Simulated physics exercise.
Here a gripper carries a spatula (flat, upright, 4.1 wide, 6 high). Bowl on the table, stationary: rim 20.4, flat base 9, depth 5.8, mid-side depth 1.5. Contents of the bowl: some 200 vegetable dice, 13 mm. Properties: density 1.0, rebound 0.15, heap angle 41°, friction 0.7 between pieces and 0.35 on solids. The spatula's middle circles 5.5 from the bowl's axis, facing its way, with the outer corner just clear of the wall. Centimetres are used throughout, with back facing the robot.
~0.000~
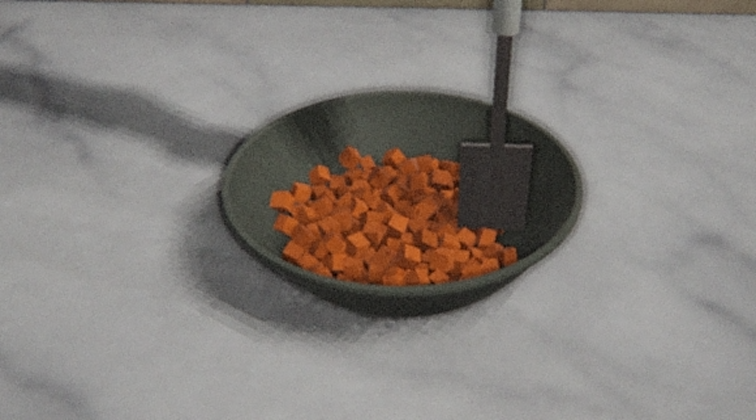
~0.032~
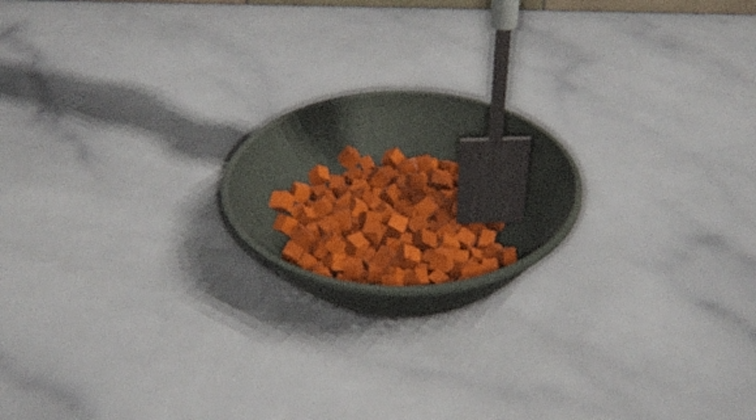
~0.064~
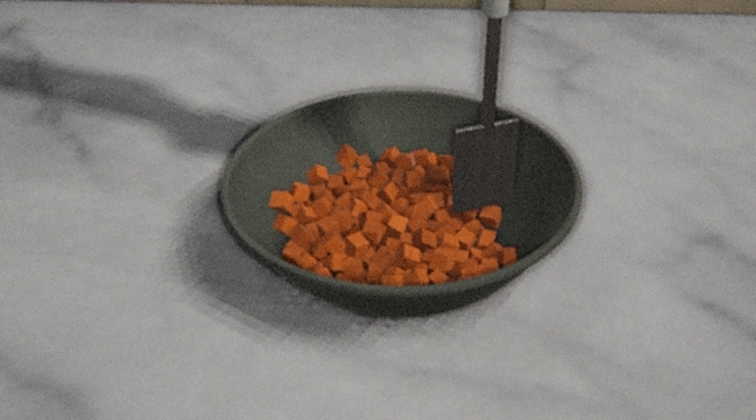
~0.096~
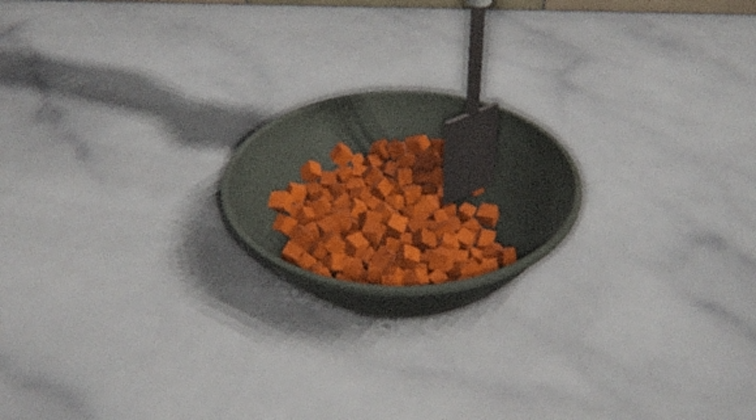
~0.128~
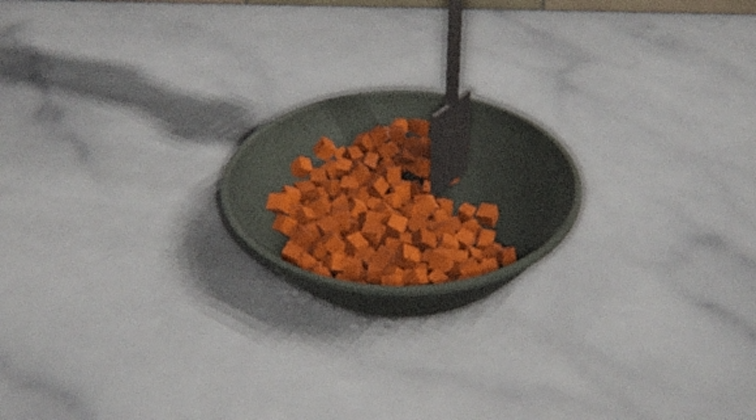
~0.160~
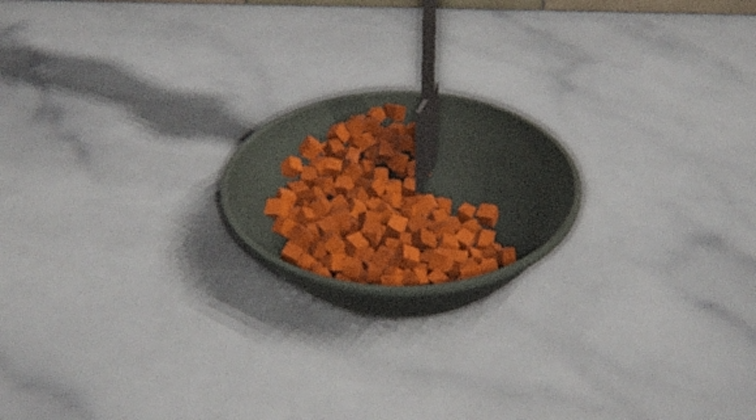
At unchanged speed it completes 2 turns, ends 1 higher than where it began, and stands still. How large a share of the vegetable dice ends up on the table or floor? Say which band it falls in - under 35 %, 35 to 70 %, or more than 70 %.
It falls under 35 %.
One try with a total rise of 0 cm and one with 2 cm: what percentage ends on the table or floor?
First try about 35 per cent, second about 15 per cent.
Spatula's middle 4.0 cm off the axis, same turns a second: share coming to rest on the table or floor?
Around 5 in a hundred, in that case.
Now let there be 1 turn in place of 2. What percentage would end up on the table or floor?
I'd reckon near 10 per cent.
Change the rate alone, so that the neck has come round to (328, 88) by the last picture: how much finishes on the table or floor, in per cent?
It comes to around 40 percent.
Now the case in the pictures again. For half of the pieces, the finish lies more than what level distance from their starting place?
Something like 9 centimetres, give or take.
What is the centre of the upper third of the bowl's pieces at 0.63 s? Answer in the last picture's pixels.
Roughly at (531, 188).
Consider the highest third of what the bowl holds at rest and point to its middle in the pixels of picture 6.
The centre is near pixel (418, 231).
After 0.63 s, 329° round, highest piece 8 above the table; 173 in the bowl, 21 on the table or floor, 2 in flight or on the tool.
After 1.10 s, 222° round, highest piece 7 above the table; 153 in the bowl, 43 on the table or floor.
After 1.53 s, 0° round, highest piece 5 above the table; 150 in the bowl, 46 on the table or floor.
After 2.23 s, 0° round, highest piece 5 above the table; 150 in the bowl, 46 on the table or floor.
In the end, 150 in the bowl, 46 on the table or floor. That is 23 % on the table or floor.
